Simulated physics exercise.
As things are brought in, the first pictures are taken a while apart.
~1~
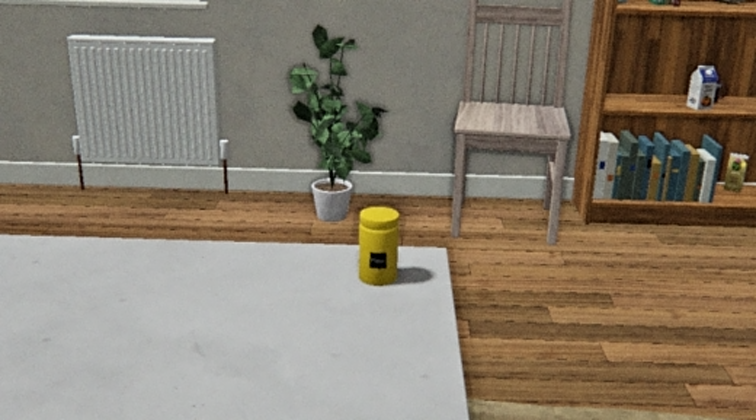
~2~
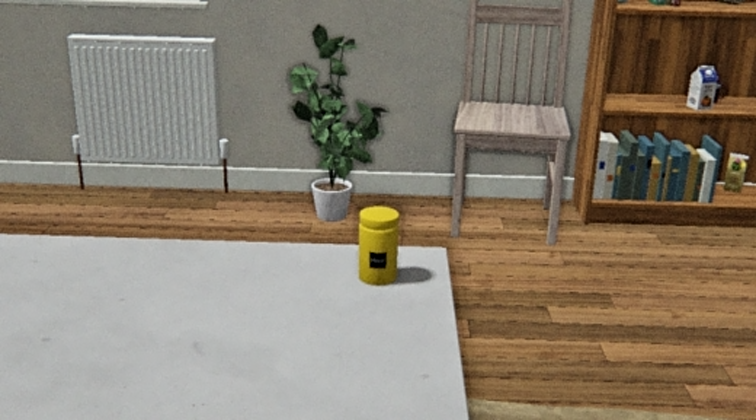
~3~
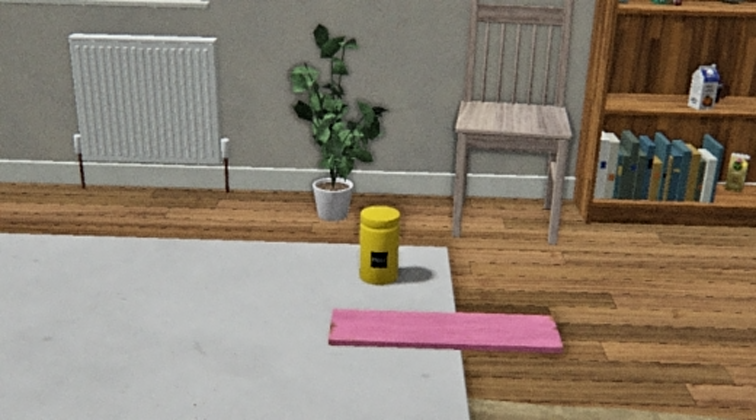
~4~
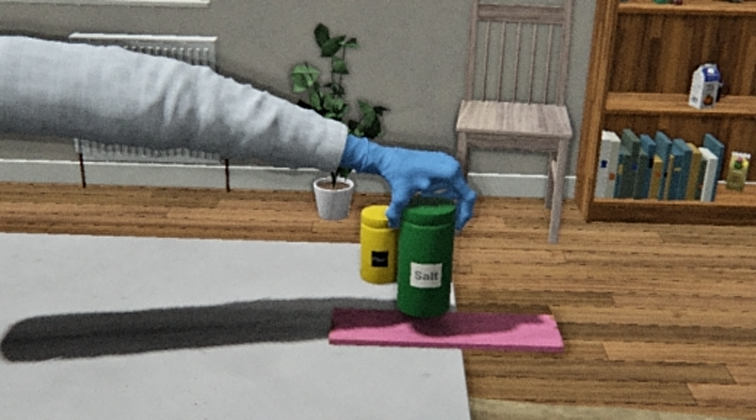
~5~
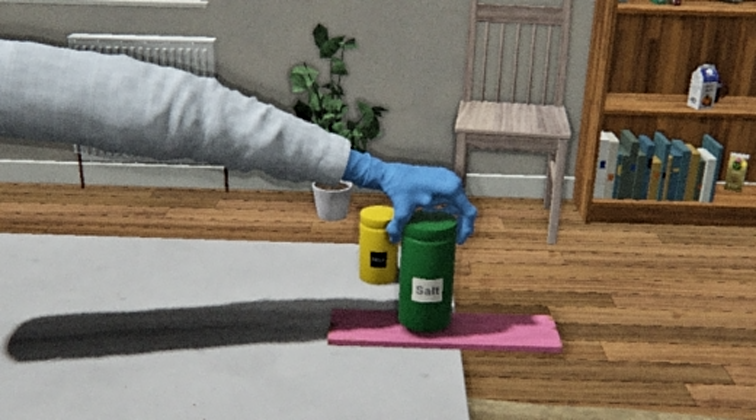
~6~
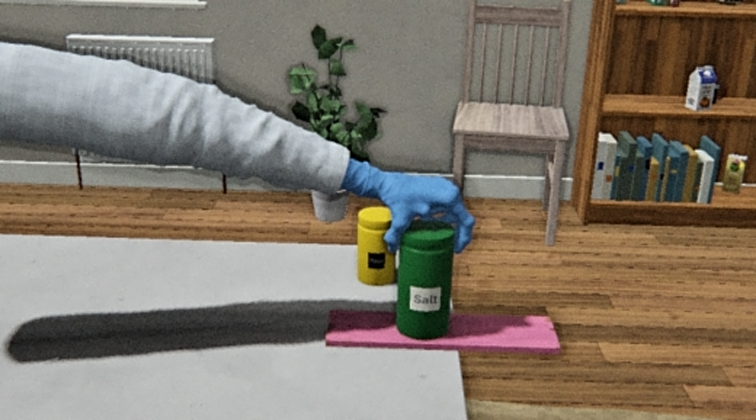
A blue-gloved hand on a grey-sleeved arm enters from the left in a room seen from slightly above, with a radiator, potted plant, wooden chair and bookcase behind. A yellow jar stands on a pale tabletop, and a pink board appears in front, jutting past its right edge. The hand lowers a green jar labelled Salt onto the board, while the view stays almost still.
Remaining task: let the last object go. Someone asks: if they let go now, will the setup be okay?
Yes: Remains on the table.
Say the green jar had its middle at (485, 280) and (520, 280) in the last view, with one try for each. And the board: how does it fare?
Topples, then Topples.
Then, 0.20 s later than the last frame, all is still.
Then, 0.60 s later than the last frame, green jar resting near (425, 279).
When it is over, all 3 as before. End places, in pixels of the last picture, green jar near (425, 279). The board keeps its balance.
